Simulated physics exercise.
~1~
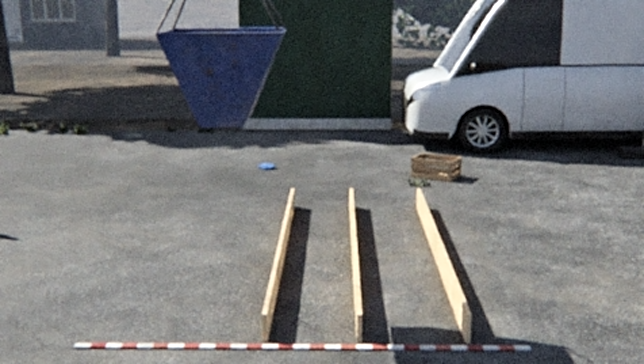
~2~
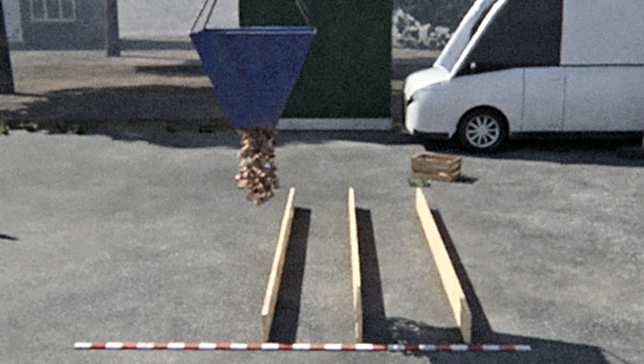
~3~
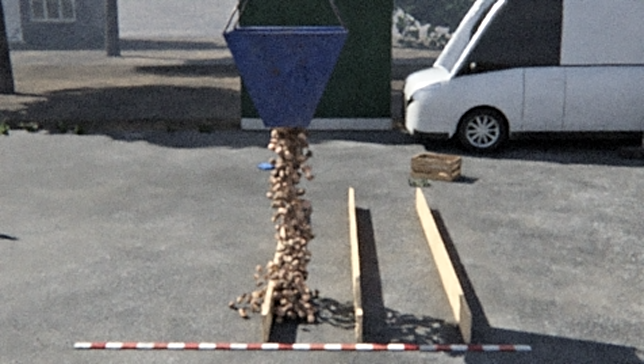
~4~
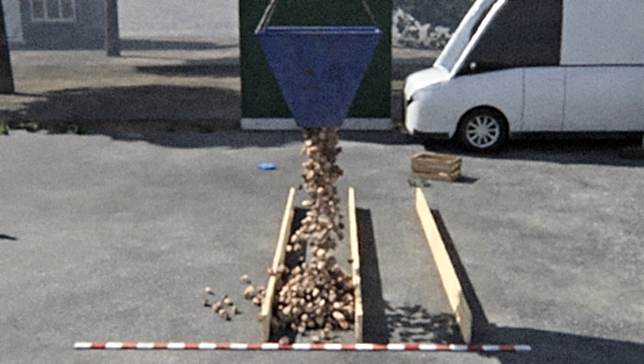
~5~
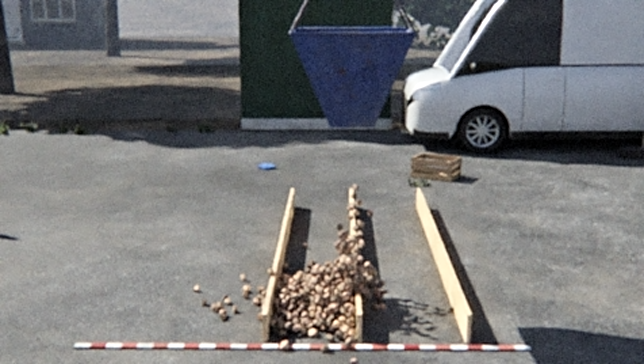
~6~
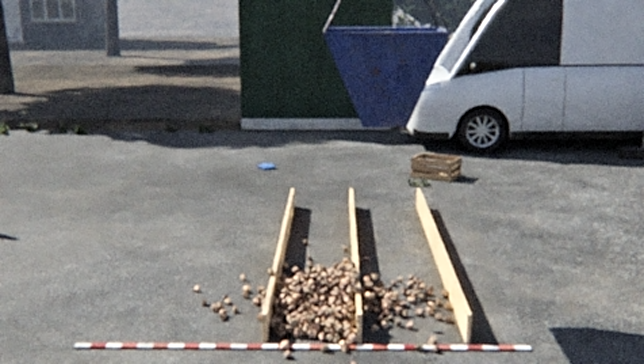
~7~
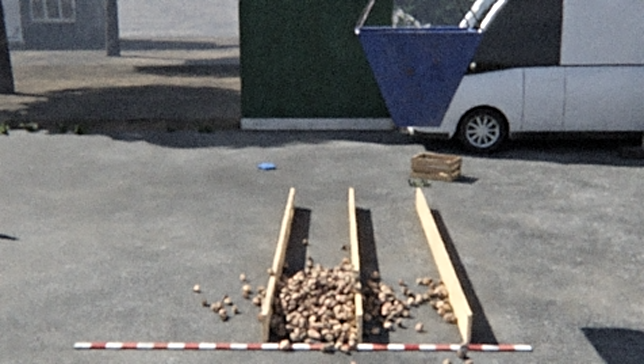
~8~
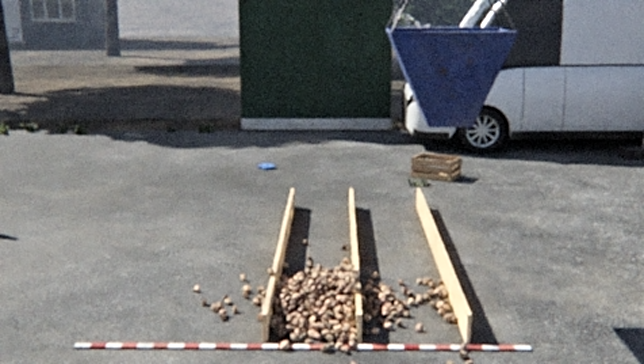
On a paved yard, three wooden planks stand on edge behind a red and white striped pole, with a green panel and a white van beyond. A blue skip hangs above, moving steadily right, and brown stones begin pouring from its underside. The stream first hits the ground around the left plank, scattering a few stones outside it, then fills the left bay. The skip empties and travels on in front of the van while stones spill past the middle plank. Most finally rest heaped in the left bay, with a smaller scatter in the right bay and a few stones left of both.
